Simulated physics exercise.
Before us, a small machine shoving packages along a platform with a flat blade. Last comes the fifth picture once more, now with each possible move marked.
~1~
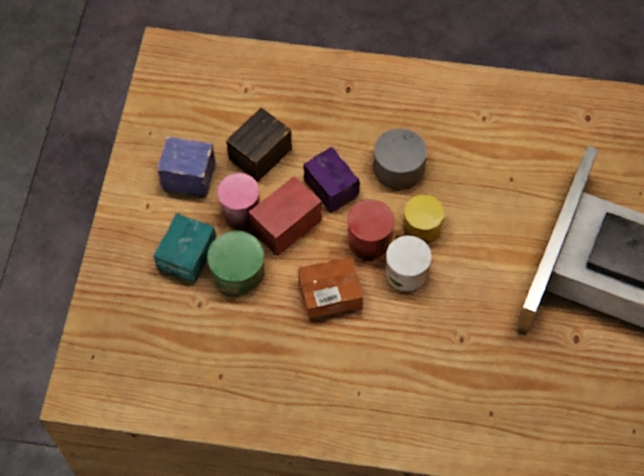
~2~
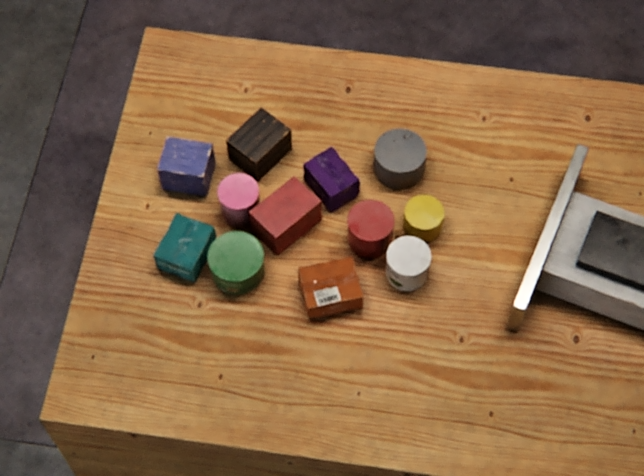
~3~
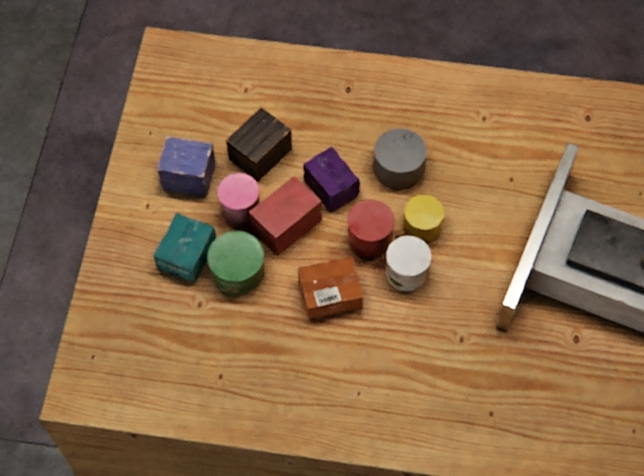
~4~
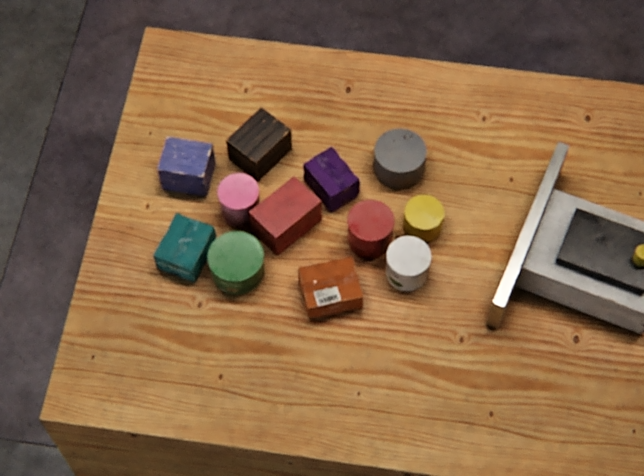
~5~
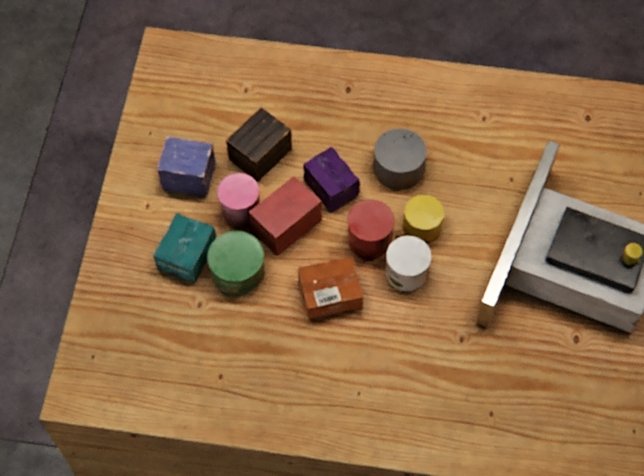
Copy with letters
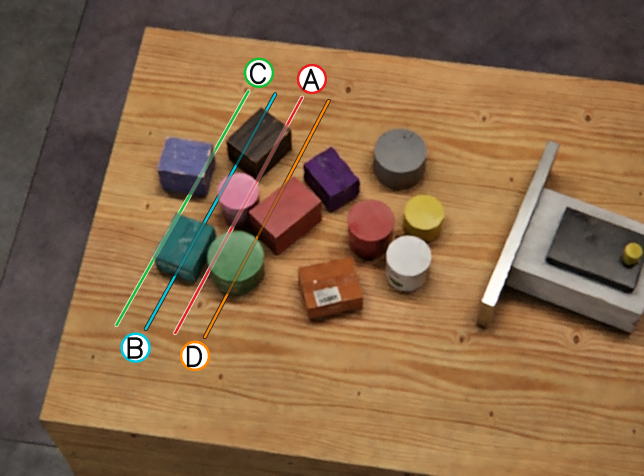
A small grey machine with a flat blade slid slowly leftward across a wooden platform, moving a short way toward a cluster of colourful crates, boxes and pails, which all stayed still.
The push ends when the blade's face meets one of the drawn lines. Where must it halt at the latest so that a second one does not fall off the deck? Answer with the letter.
It should halt at B.
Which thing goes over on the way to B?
It is the turquoise box.
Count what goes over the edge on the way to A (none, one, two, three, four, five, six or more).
By then, none.
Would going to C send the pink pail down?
Yes.
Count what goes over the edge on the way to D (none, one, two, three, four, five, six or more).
In all, none.
On the marked copy, A at (242, 209); B at (214, 205); C at (186, 202); D at (270, 213).
With B. Early on, robot (478, 232); orange parcel (326, 288); yellow canister (388, 208).
Further on, robot (364, 217); turquoise box (147, 234); blue crate (168, 160).
At the end, robot (280, 207); turquoise box over the edge; pink pail (109, 178); one fallen.
As for the rest, A is within the limit but short; C drops four; D is within the limit but short.
